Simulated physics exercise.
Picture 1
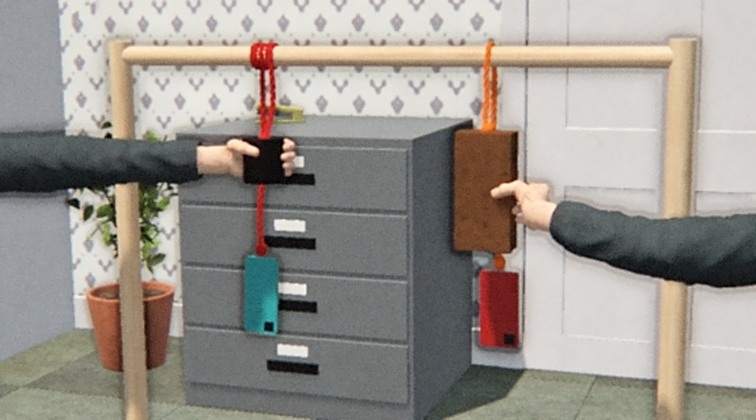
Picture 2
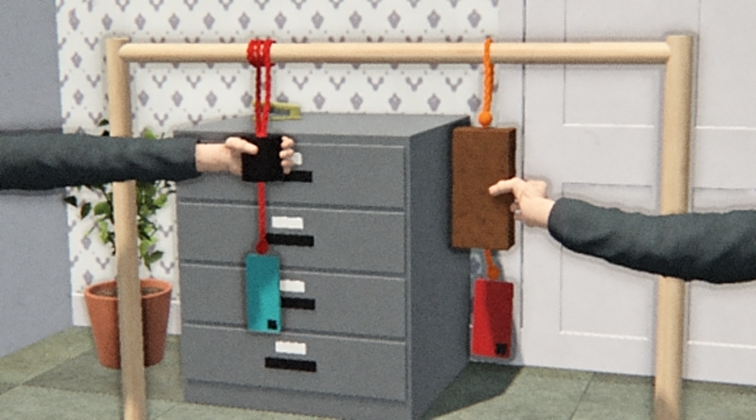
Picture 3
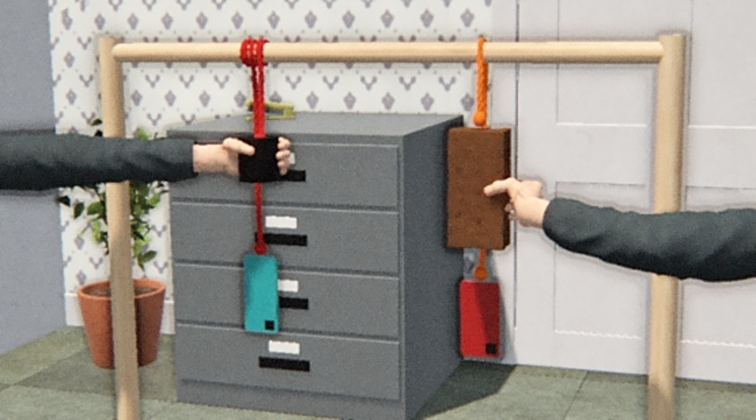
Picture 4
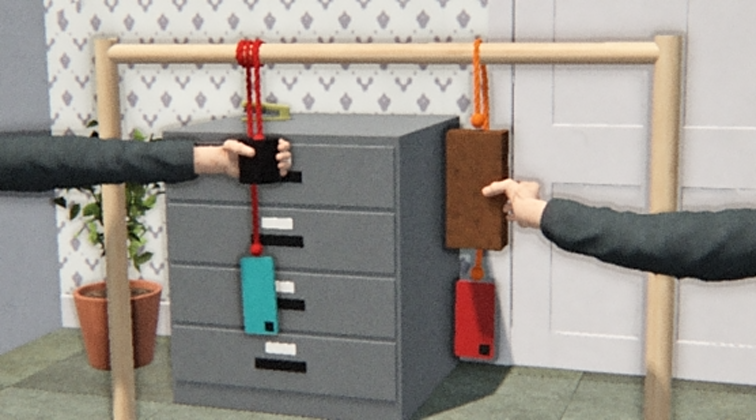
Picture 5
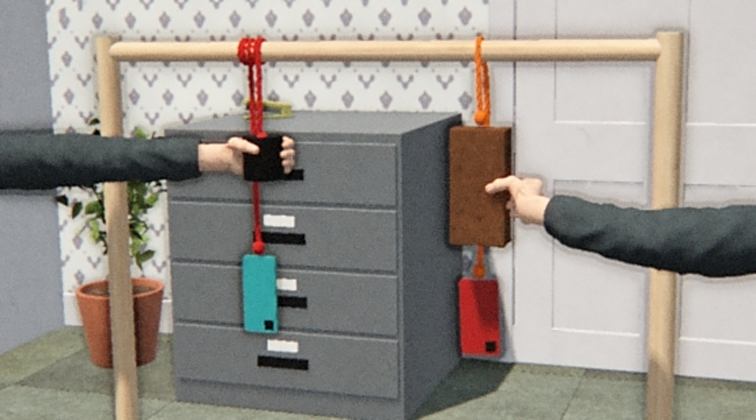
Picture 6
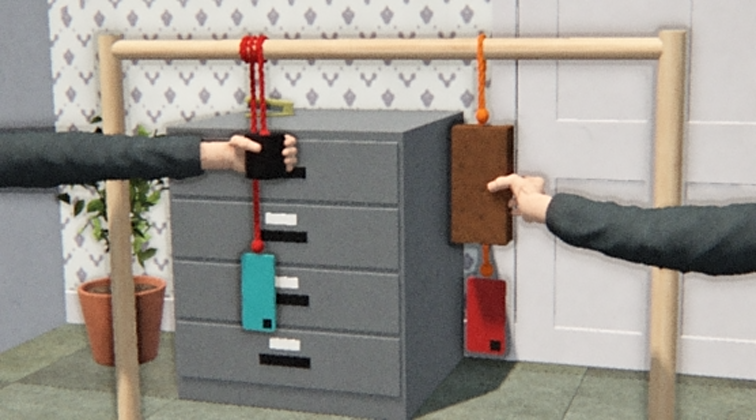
Two hands hold a black object and touch a brown block above hanging phones, barely moving.
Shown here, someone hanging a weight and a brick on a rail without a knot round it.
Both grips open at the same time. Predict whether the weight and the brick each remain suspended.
As I see it, most likely the weight stays where it is the whole time, most likely the brick ends up lower than it started.
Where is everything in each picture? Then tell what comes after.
In the first frame, weight (264, 160); brick (486, 191); left phone (261, 295); right phone (500, 309).
In the second frame, weight (262, 158); brick (484, 188).
In the third frame, weight (259, 158); brick (480, 188).
In the fourth frame, weight (259, 160); brick (478, 189).
In the fifth frame, weight (263, 158); brick (481, 186).
In the sixth frame, weight (265, 156); brick (483, 184); left rope wound several times round the rail; right rope only laid over the rail.
Then, 0.48 s after the last picture, weight hanging near (263, 170); brick on the floor.
Then, 0.84 s after the last picture, weight hanging near (262, 168); brick on the floor.
At rest, weight hanging near (262, 167); brick on the floor. The weight stays hanging and the brick drops.
